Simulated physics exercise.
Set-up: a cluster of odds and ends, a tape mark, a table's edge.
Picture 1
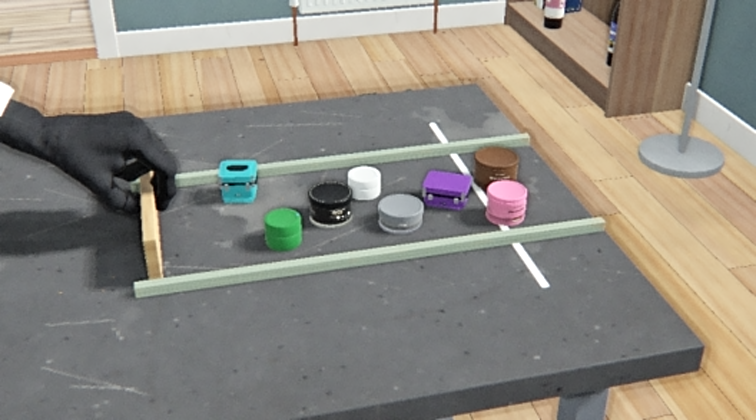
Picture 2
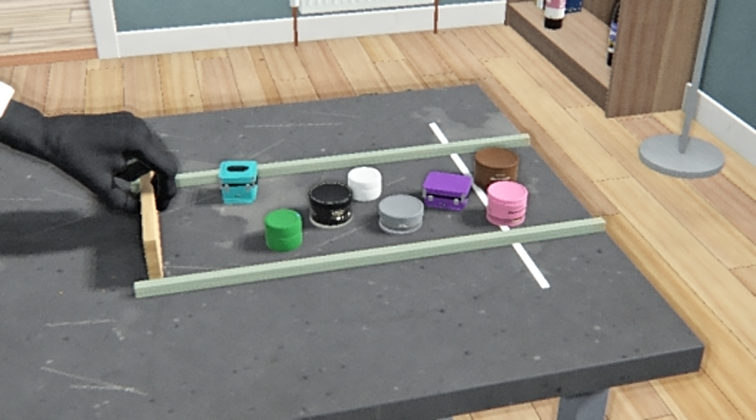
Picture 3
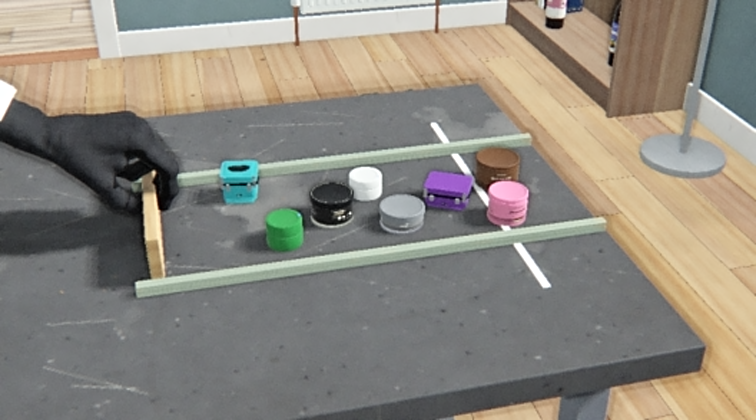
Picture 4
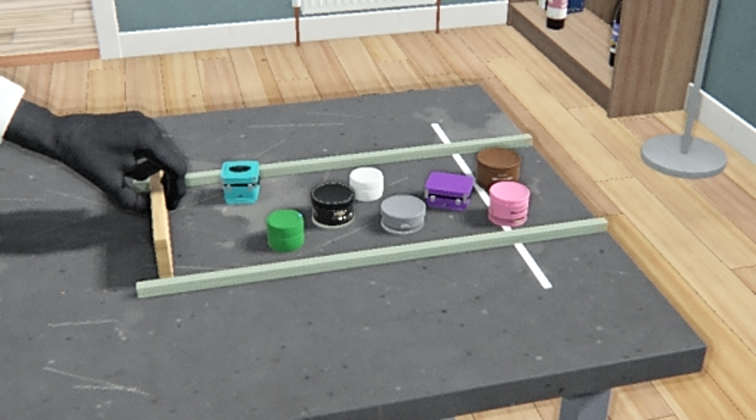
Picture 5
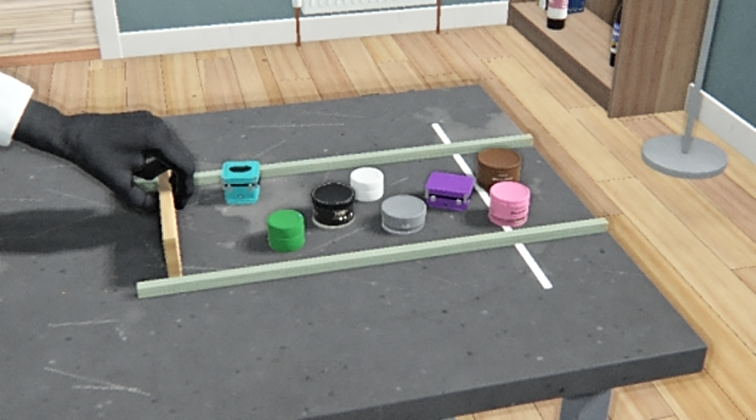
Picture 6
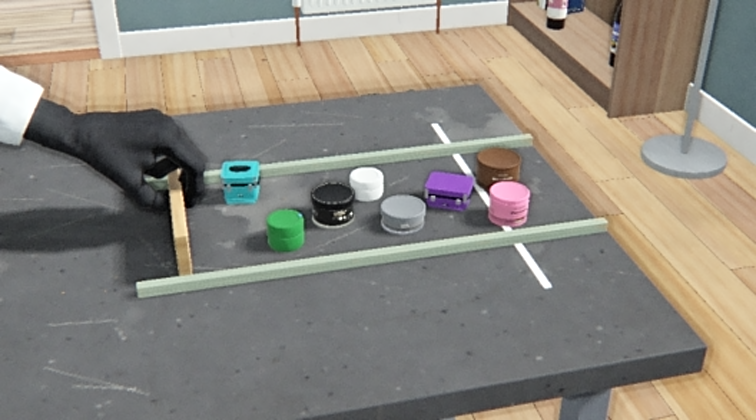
Black-gloved hand sliding a wooden board slowly rightward between two pale rails on a dark table, the small colourful containers staying still.
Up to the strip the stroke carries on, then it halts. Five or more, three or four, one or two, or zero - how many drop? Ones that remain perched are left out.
Tally: Nothing.
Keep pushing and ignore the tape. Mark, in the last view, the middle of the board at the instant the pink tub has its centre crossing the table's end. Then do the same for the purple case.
Middle: Roughly (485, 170); roughly (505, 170).
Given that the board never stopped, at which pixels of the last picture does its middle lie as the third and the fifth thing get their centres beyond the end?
First roughly (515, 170), later roughly (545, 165).
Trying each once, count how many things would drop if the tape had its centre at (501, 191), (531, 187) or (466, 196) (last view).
Per try: 1; 4; 0.
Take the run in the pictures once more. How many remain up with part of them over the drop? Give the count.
1 of them.
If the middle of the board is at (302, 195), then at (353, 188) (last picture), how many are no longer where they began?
It comes to 2 for the first spot, 5 for the other.
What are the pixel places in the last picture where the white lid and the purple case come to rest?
Looks like one lands around (488, 170), and the other around (544, 181).
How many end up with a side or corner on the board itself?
The count comes out at 4.
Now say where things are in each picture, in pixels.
The first picture shows brown tub (495, 170); pink tub (506, 204); purple case (447, 192); board (150, 213); tape (480, 193).
The second picture shows pink tub (506, 204); black tin (331, 205).
The third picture shows purple case (448, 192); grey tin (402, 215).
The fourth picture shows brown tub (498, 170); turquoise case (241, 183).
The fifth picture shows pink tub (509, 204); green lid (286, 231).
The sixth picture shows brown tub (498, 170); pink tub (509, 204); purple case (449, 193); board (178, 210); tape (483, 193).
Early on, none off yet; brown tub at rest near (498, 170); pink tub at rest near (509, 204); purple case at rest near (449, 193).
A while later, none off yet; brown tub at rest near (498, 170); pink tub at rest near (509, 204); purple case moving near (453, 191).
Finally, the number that fall off is zero.
